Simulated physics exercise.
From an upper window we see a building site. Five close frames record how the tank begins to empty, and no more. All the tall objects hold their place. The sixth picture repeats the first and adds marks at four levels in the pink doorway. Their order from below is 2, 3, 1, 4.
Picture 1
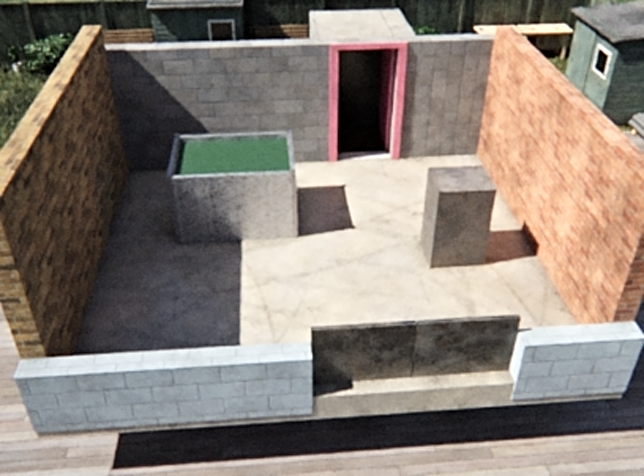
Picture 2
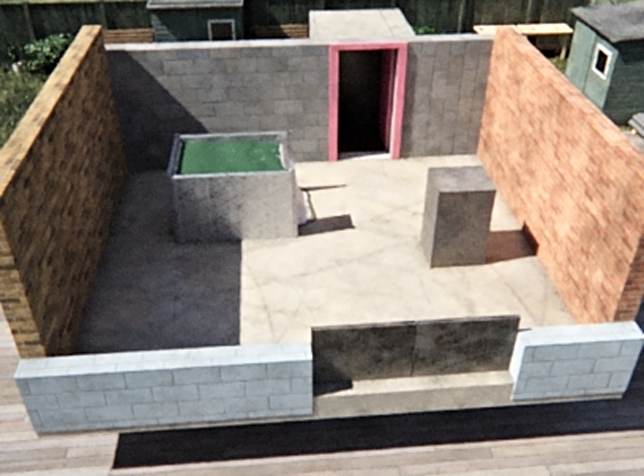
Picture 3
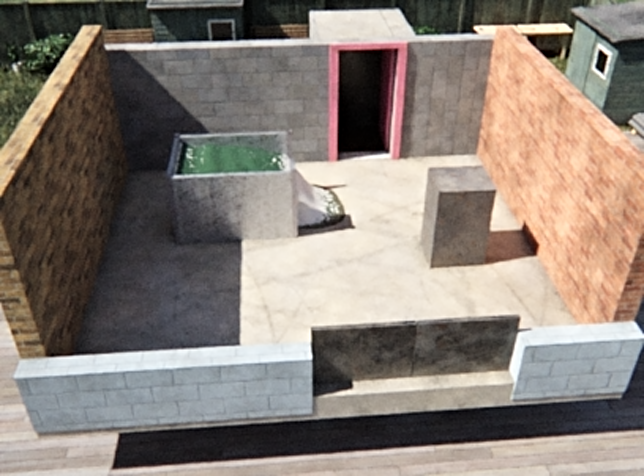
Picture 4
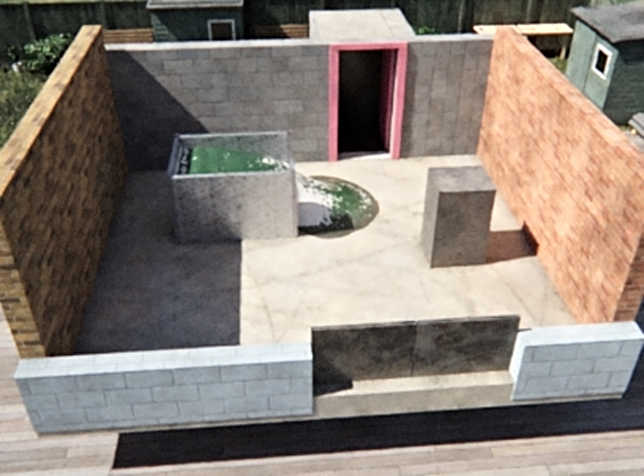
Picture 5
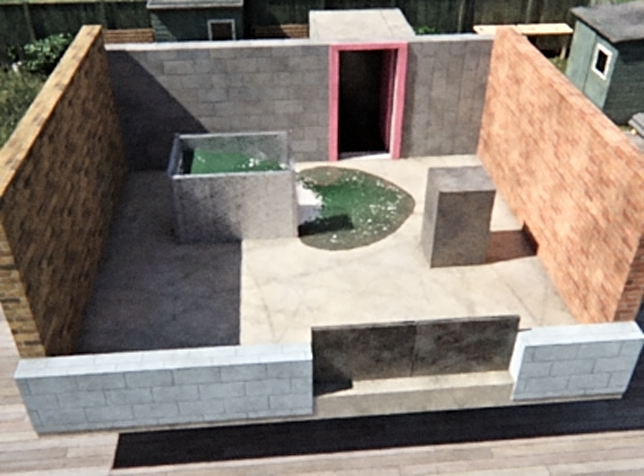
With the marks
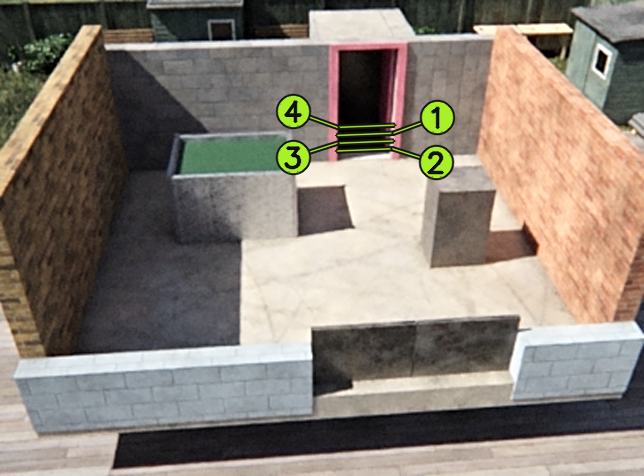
In this clip, seen from above, green water sits still in a block tank inside a walled yard, then pours from the tank's right side and spreads rightward across the pale floor in a widening puddle as the tank's level drops.
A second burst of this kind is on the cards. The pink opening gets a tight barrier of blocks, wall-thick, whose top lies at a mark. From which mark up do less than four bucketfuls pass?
Line 2 just does it.
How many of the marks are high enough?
All of them.
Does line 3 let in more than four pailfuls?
No, that is safe.
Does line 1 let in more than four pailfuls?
No, that is safe.
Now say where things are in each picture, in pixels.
Water in the tank at rest, its middle at (233, 159); foot of the pink doorway at (364, 160); shut gate at (415, 331), in the first frame.
Front seen at (298, 204), 1 % of the ground wet, in the second frame.
Front seen at (340, 213), 3 % of the ground wet, in the third frame.
Front seen at (373, 211), 6 % of the ground wet, in the fourth frame.
Front seen at (389, 184), 12 % of the ground wet, in the fifth frame.
On the marked copy, 1 at (365, 134); 2 at (364, 149); 3 at (365, 142); 4 at (365, 126); from the bottom up 2, 3, 1, 4.
With 1, nothing gets over.
With 2, a splash gets over, under a bucket.
With 3, nothing gets over.
With 4, nothing gets over.
